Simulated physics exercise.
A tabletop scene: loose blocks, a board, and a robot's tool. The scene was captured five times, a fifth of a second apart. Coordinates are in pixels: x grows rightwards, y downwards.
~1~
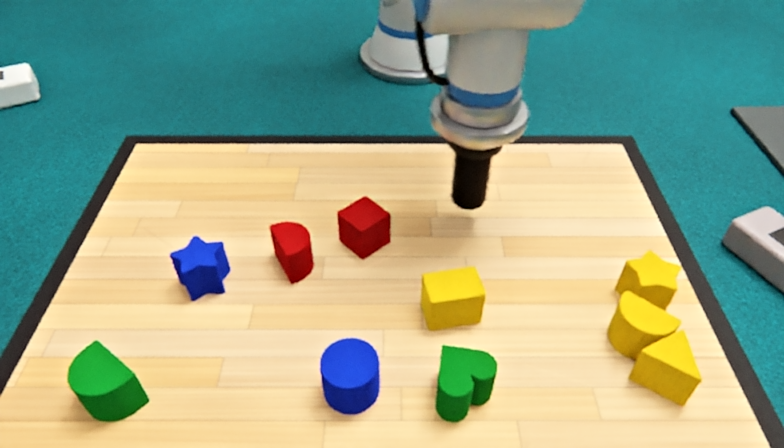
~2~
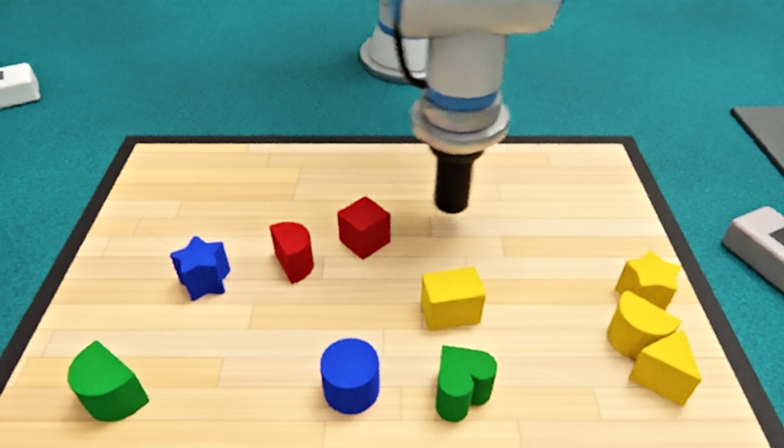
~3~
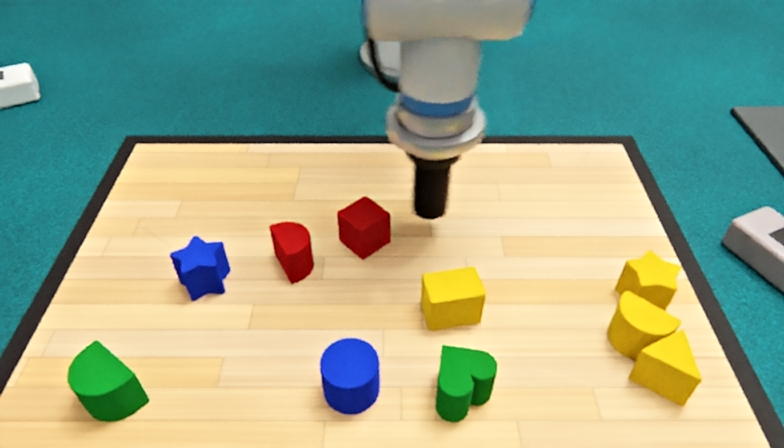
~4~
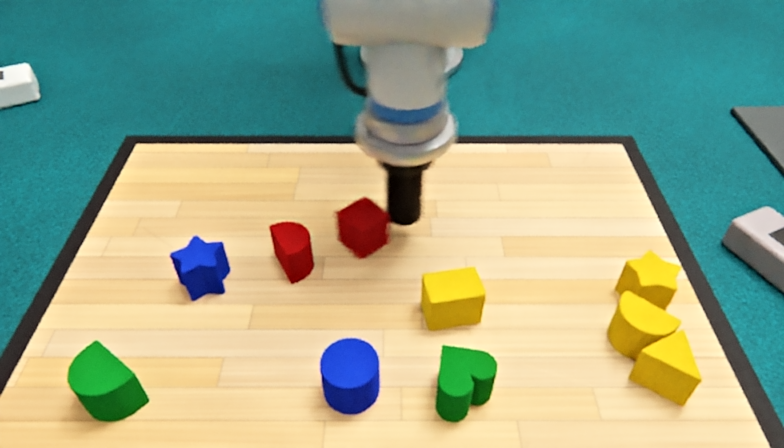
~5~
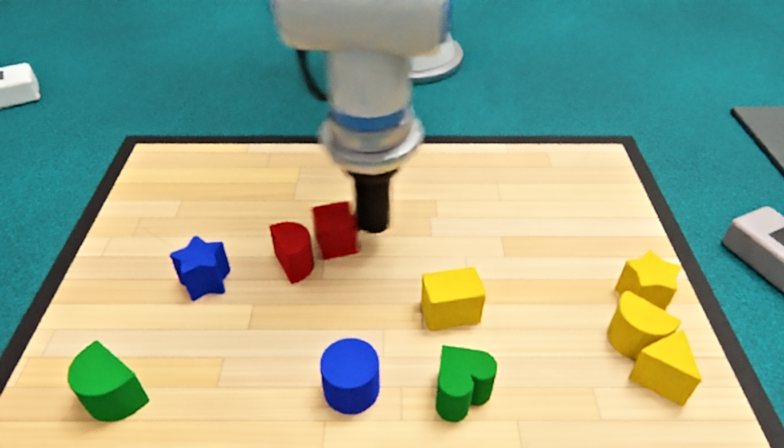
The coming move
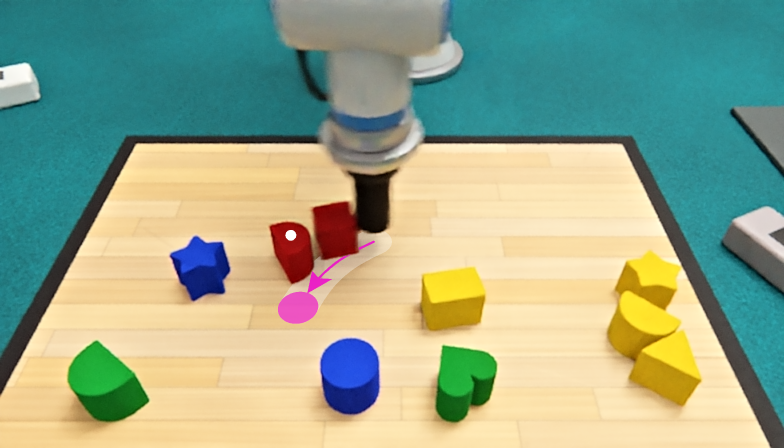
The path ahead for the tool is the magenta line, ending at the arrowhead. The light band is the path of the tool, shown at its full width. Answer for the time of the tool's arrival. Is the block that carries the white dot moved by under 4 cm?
I expect so.
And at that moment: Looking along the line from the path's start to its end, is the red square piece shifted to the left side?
In short: No.
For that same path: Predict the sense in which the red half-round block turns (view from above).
My prediction: CCW.
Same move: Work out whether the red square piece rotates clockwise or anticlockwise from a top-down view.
Clockwise rotation.
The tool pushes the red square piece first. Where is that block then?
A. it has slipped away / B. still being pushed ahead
The answer is A.
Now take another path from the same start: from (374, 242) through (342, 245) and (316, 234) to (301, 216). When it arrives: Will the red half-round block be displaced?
Yes, that is what happens.
The line goes from (374, 242) through (344, 258) and (318, 279) to (298, 307); the dot is on the red half-round block.
The first path, step by step. One third of the way, tool (341, 240); red half-round block (263, 240), turned 30° anticlockwise; red square piece (303, 222), turned 40° clockwise.
Two thirds of the way, tool (314, 262); red half-round block (259, 241), turned 40° anticlockwise; red square piece (295, 224), turned 60° clockwise.
At the end, tool (295, 289); blue star block unmoved; red half-round block (259, 241), turned 40° anticlockwise; red square piece (295, 224), turned 60° clockwise.
